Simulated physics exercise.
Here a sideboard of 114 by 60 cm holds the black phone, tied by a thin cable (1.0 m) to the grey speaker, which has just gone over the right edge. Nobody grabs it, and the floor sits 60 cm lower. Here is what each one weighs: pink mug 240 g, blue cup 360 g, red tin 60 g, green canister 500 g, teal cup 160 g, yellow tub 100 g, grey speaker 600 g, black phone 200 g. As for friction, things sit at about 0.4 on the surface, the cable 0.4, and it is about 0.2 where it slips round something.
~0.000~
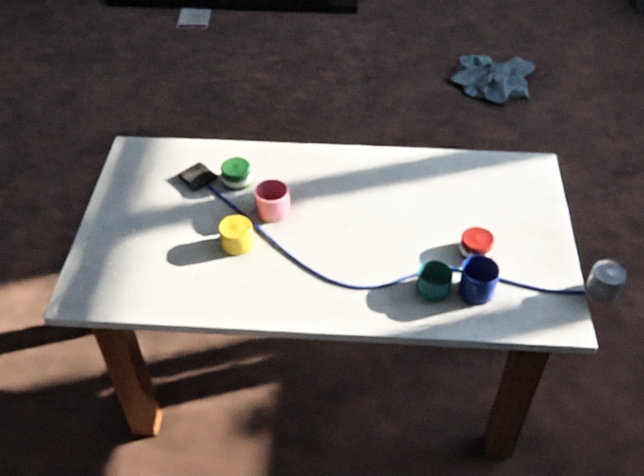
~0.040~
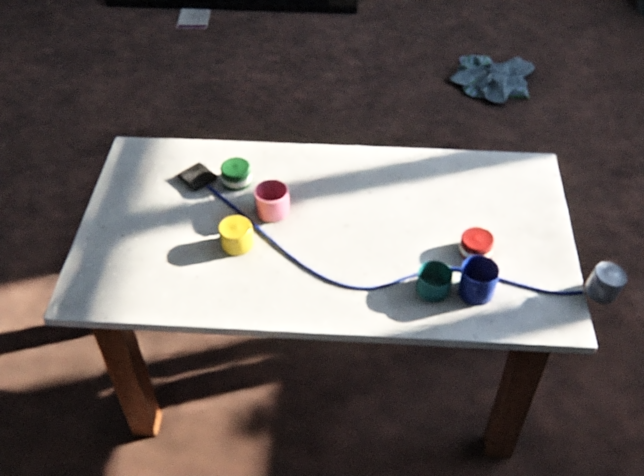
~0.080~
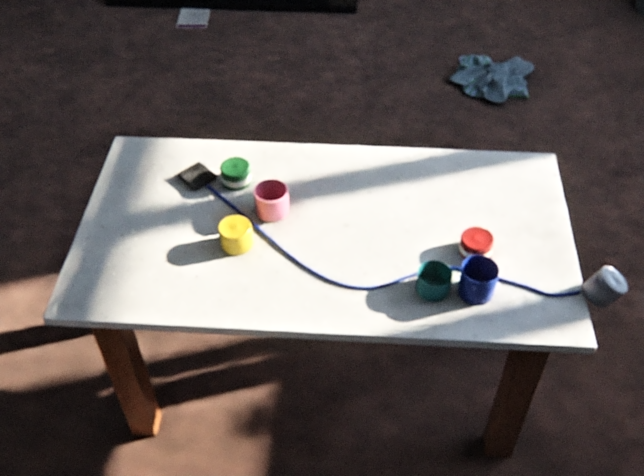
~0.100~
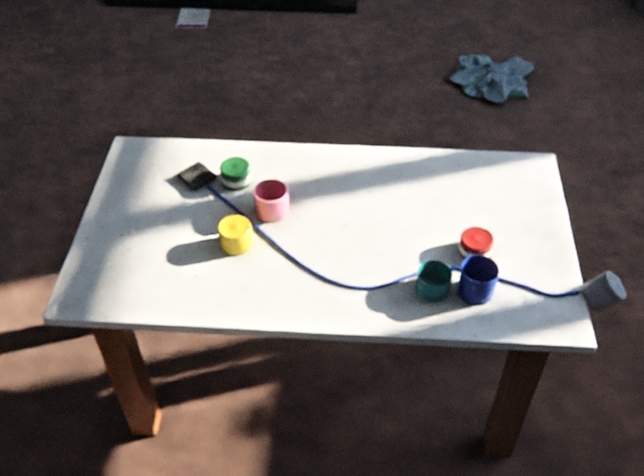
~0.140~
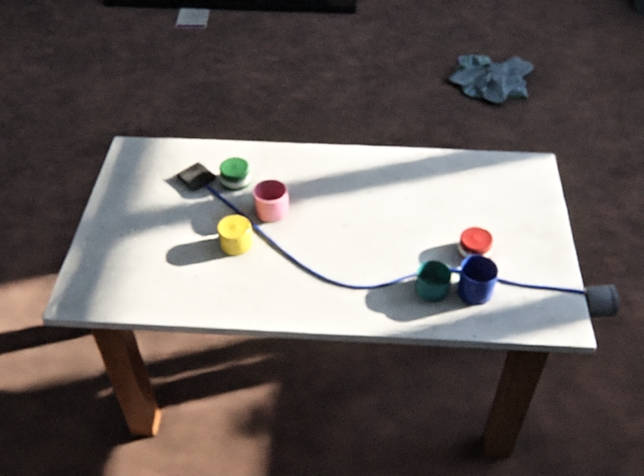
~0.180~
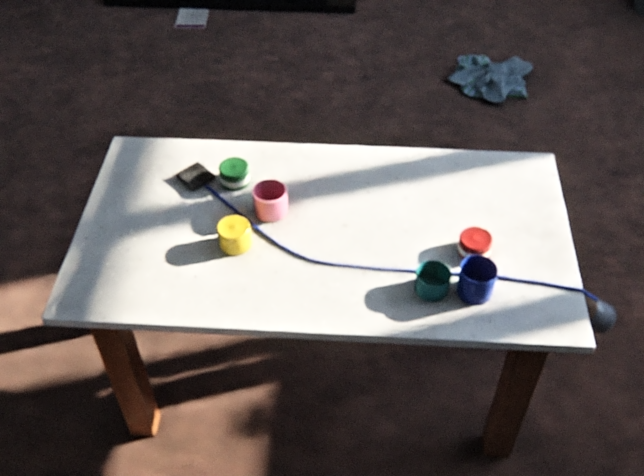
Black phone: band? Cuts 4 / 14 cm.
Expect it to change position a great amount.
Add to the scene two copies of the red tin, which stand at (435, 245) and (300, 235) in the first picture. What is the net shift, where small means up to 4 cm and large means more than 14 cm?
In order they come out low and high.
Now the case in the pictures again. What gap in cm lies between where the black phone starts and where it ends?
The black phone ends up roughly 60 cm from where it started.
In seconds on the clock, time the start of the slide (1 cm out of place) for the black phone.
Black phone at about 0.24 s on the clock.
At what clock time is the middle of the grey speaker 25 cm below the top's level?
The clock reads 0.44 s at that moment.
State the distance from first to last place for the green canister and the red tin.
Final places, approx.: Green canister 2 cm off, red tin 2 cm off.
By 0.4 s, the cable's tail end at (256, 222); black phone 19 cm off its start, grey speaker over the edge, pink mug 5 cm off its start.
By 0.7 s, the cable's tail end at (349, 252); black phone 41 cm off its start, grey speaker over the edge, pink mug 5 cm off its start.
By 0.9 s, the cable's tail end at (421, 265); black phone 57 cm off its start at (405, 256), grey speaker over the edge, pink mug 5 cm off its start at (284, 177).
By 1.2 s, the cable's tail end at (422, 265); black phone 57 cm off its start, grey speaker over the edge, pink mug 5 cm off its start.
By 2.4 s, the cable's tail end at (422, 265); black phone 57 cm off its start at (405, 256), grey speaker over the edge, pink mug 5 cm off its start at (284, 177), red tin 3 cm off its start at (482, 229).
